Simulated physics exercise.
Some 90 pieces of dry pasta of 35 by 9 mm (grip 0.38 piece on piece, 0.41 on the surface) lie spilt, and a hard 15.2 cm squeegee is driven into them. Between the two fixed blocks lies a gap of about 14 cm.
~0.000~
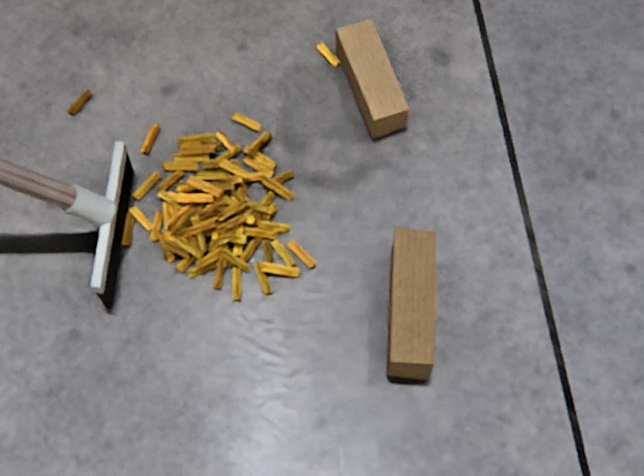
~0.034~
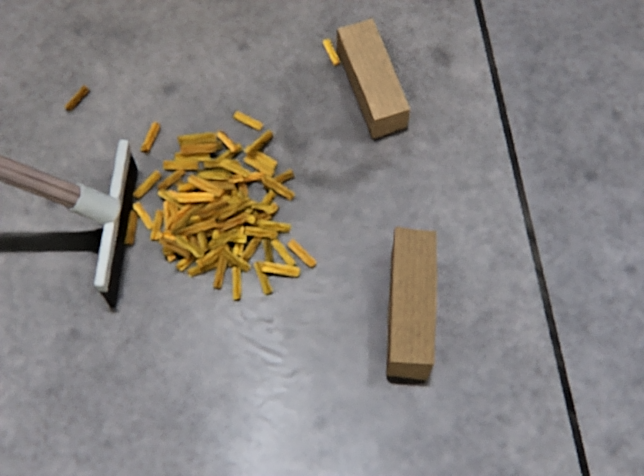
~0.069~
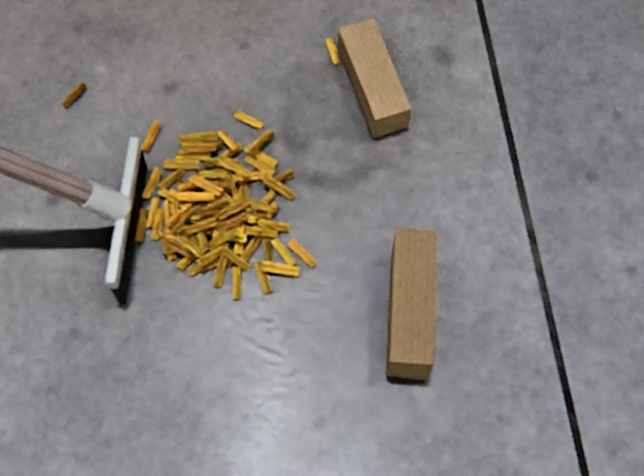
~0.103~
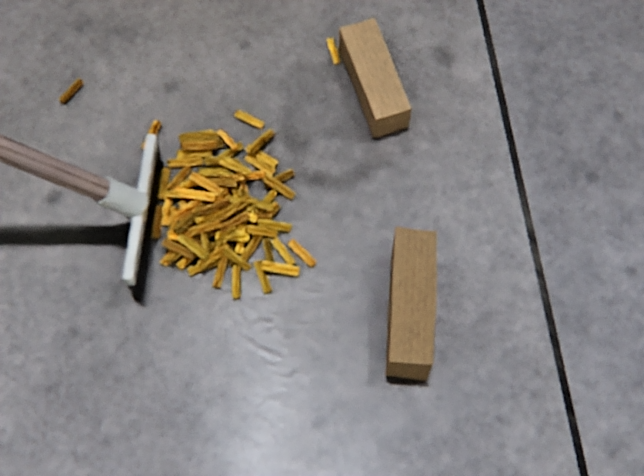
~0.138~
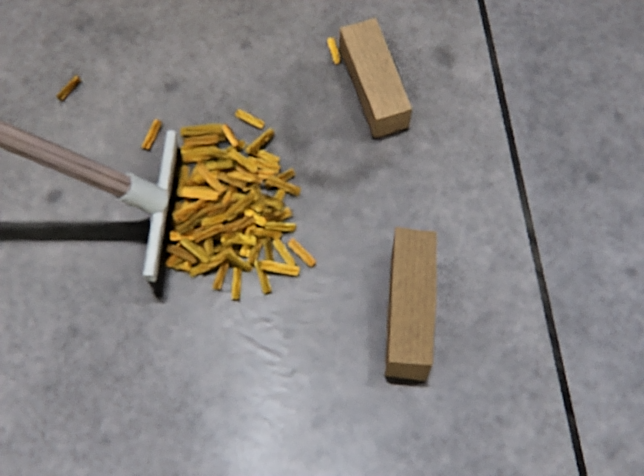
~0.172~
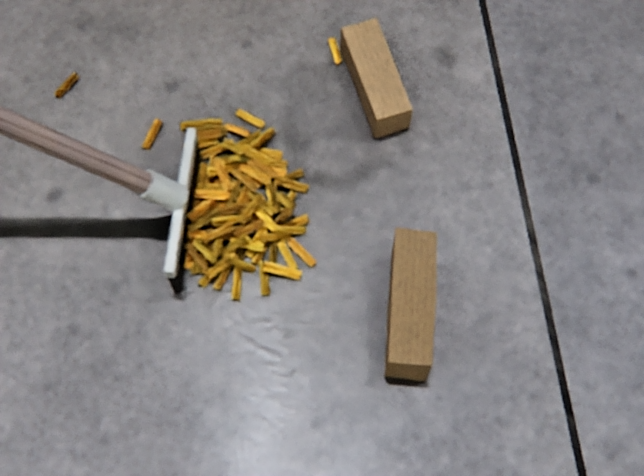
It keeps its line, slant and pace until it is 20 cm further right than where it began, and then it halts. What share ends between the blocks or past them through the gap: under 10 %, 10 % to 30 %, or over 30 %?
Gap, in or through: Intermediate fraction.
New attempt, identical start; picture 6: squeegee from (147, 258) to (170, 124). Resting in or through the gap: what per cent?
Through 5.
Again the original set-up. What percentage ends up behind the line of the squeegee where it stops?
The share comes to roughly 15 per cent.
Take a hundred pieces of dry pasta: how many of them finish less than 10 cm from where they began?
Roughly 20 %.
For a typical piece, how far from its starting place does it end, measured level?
Roughly 16 cm.
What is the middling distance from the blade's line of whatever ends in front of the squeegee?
About 5 centimetres.
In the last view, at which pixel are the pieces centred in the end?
The centre ends up near (355, 204) in the last picture.
After 0.34 s, squeegee 16 cm from its start, spill 21 cm wide; held up before the blocks 100 %.
Then, at 0.51 s, squeegee 20 cm from its start, spill 24 cm wide; in or through the gap 15 %, held up before the blocks 85 %.
After 0.66 s, squeegee 20 cm from its start, spill 25 cm wide; in or through the gap 15 %, held up before the blocks 85 %.
In the end, at 1.4 s, in or through the gap 15 %, round the near block 0 %, round the far block 0 %, held up before the blocks 85 %.
